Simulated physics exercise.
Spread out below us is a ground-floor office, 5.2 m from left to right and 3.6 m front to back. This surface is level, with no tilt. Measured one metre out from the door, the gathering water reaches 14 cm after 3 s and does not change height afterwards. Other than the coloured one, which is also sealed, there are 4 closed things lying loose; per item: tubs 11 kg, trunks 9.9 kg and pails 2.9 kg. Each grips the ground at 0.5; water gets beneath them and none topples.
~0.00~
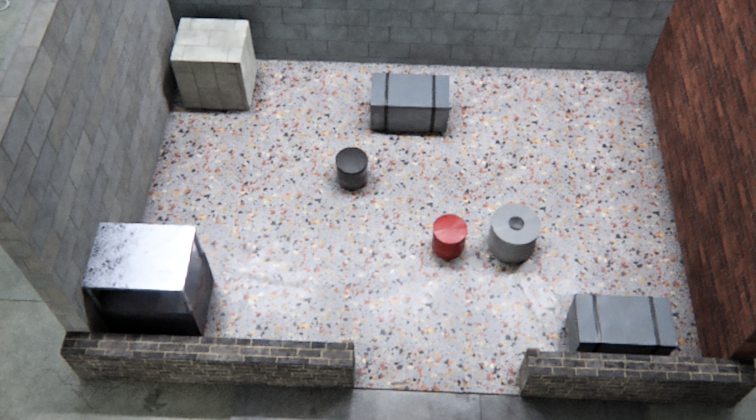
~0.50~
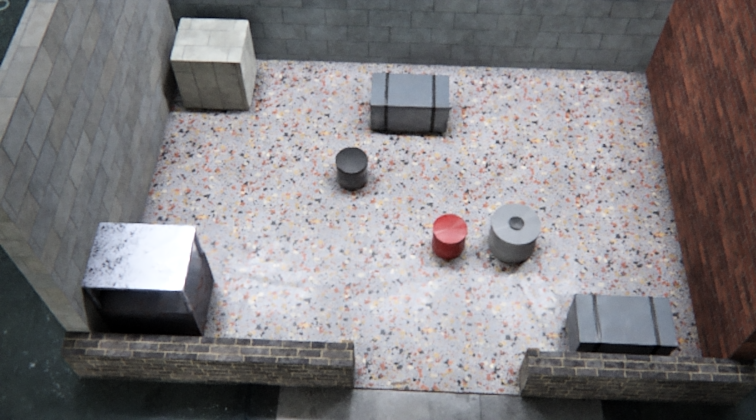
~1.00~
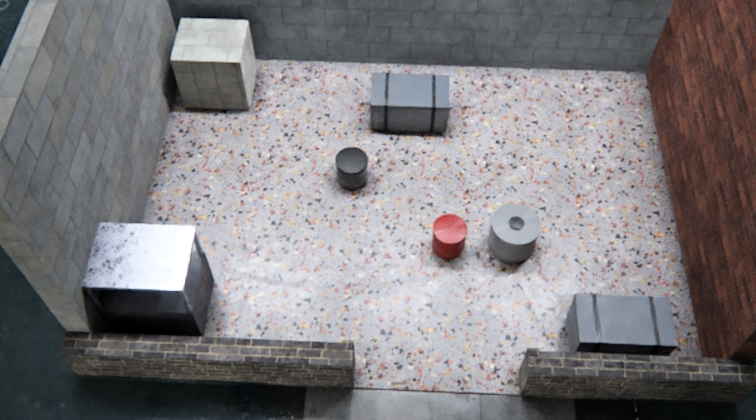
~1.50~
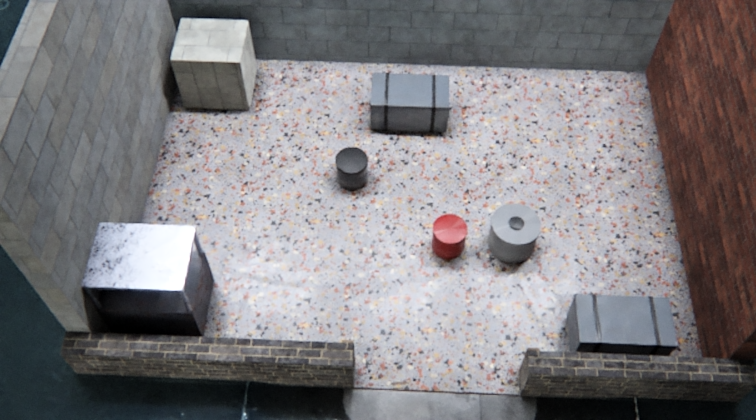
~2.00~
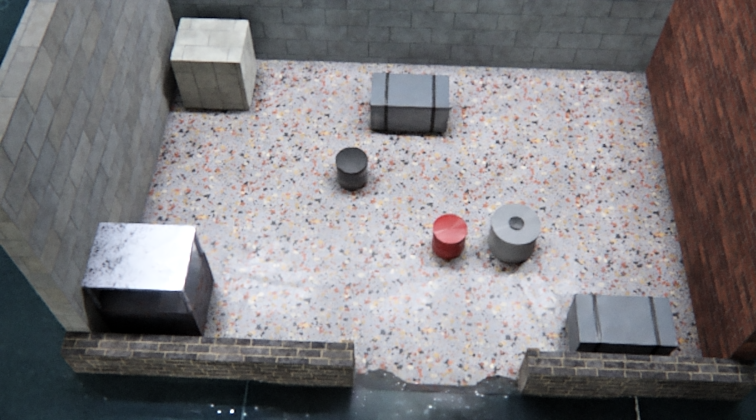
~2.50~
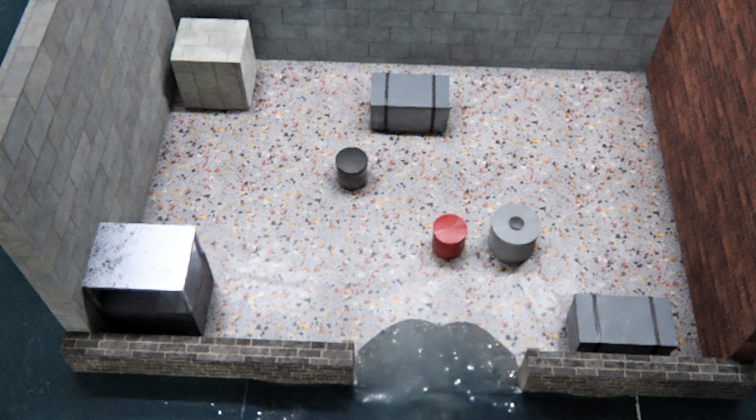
Ground-floor office seen from above, with dark water spreading outside the walls, then entering the doorway as pails and trunks stay still.
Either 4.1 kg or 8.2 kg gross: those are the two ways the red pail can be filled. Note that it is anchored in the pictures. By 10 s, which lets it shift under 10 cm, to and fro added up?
Answer: Neither.
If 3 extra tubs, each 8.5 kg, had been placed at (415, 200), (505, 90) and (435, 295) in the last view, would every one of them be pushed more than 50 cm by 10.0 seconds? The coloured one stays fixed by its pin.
Note, in sequence: Not exceeded, not exceeded, exceeded.
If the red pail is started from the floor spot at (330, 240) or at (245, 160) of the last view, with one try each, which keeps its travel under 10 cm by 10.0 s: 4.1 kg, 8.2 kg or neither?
Heavier load only; heavier load only.
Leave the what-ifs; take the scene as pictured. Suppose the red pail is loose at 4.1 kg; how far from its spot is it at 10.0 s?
It would be some 200 cm from its spot.
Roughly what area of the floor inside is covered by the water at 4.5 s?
About 5.5 m2.
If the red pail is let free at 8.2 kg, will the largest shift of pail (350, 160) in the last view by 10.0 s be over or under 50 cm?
That one is beyond half a metre, as it turns out.
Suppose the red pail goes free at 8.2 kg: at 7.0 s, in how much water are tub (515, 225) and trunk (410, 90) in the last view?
Depths: Near 4 cm, then near 4 cm.
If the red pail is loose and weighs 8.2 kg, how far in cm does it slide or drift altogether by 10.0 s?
30 cm or so in all.
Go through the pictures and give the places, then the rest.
The red pail at (450, 229) rests on the ground; water covers 0.0 m2; 0 of 5 have shifted, in the first frame.
The red pail at (450, 229), on the bottom; water covers 0.0 m2; 0 of 5 have shifted, in the second frame.
The red pail at (450, 229), on the bottom; water covers 0.0 m2; 0 of 5 have shifted, in the third frame.
The red pail at (450, 229) rests on the ground; water covers 0.0 m2; 0 of 5 have shifted, in the fourth frame.
The red pail at (450, 229) rests on the ground; 0.0 m2 under water; 0 of 5 have shifted, in the fifth frame.
The red pail at (450, 229) rests on the ground; 0.5 m2 under water; 0 of 5 have shifted, in the sixth frame.
After 3.5 s the red pail would be 4 cm from its start with 4.1 kg and 0 cm from its start with 8.2 kg; 4 cm of water round it then.
After 4.5 s the red pail would be 69 cm from its start with 4.1 kg and 13 cm from its start with 8.2 kg; 6 cm of water round it then.
After 7.0 s the red pail would be 174 cm from its start with 4.1 kg and 31 cm from its start with 8.2 kg; 5 cm of water round it then.
After 10.0 s the red pail would be 178 cm from its start with 4.1 kg and 31 cm from its start with 8.2 kg; 5 cm of water round it then.
